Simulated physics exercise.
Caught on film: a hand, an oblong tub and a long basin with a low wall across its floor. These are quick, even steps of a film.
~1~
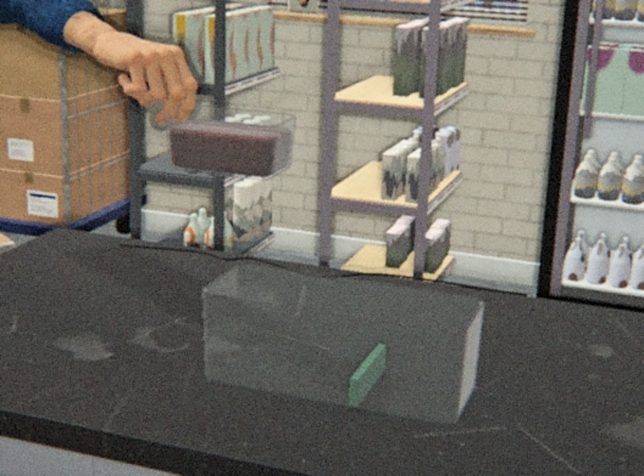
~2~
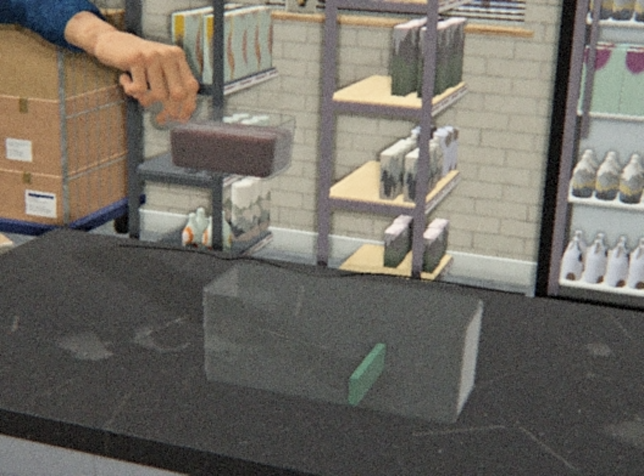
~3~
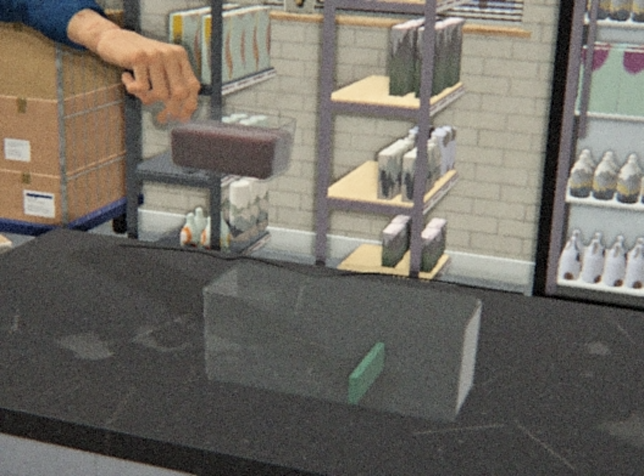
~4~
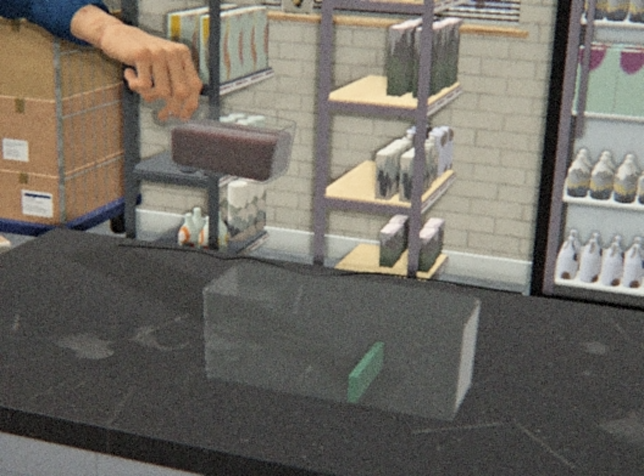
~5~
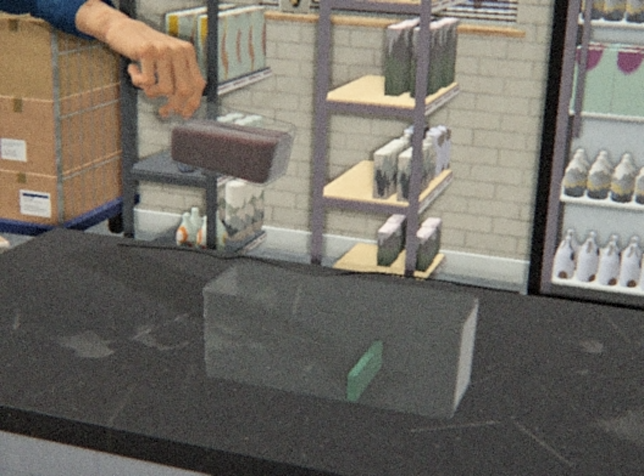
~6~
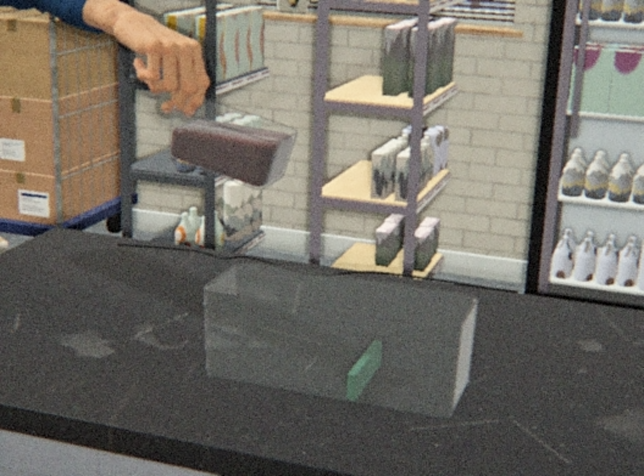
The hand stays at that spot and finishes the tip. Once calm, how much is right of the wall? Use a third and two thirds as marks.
In the end under a third is right of the wall.
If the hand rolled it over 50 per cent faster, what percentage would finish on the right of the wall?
About 10 per cent.
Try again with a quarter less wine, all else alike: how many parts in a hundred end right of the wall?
It comes to 10 per cent or so.
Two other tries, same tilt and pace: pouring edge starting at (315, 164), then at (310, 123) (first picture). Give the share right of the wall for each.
The first gives 35 %, the second 40 %.
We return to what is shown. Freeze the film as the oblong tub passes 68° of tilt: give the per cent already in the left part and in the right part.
Some 10 per cent left and 0 right.
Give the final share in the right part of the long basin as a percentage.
Some 10 per cent.
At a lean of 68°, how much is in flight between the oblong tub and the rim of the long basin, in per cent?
Near 45 %.
A moment on, the oblong tub is tipped part way and 45 per cent is still to pour, 8 is left of the wall and 0 right of it.
Next, the oblong tub is tipped on its side and 10 per cent is still to pour, 75 is left of the wall and 2 right of it.
Then the oblong tub is tipped on its side and 1 per cent is still to pour, 85 is left of the wall and 7 right of it.
Later the oblong tub is tipped on its side and 0 per cent is still to pour, 87 is left of the wall and 8 right of it.
At rest 87 per cent lies left of the wall, 8 right of it and 5 outside.
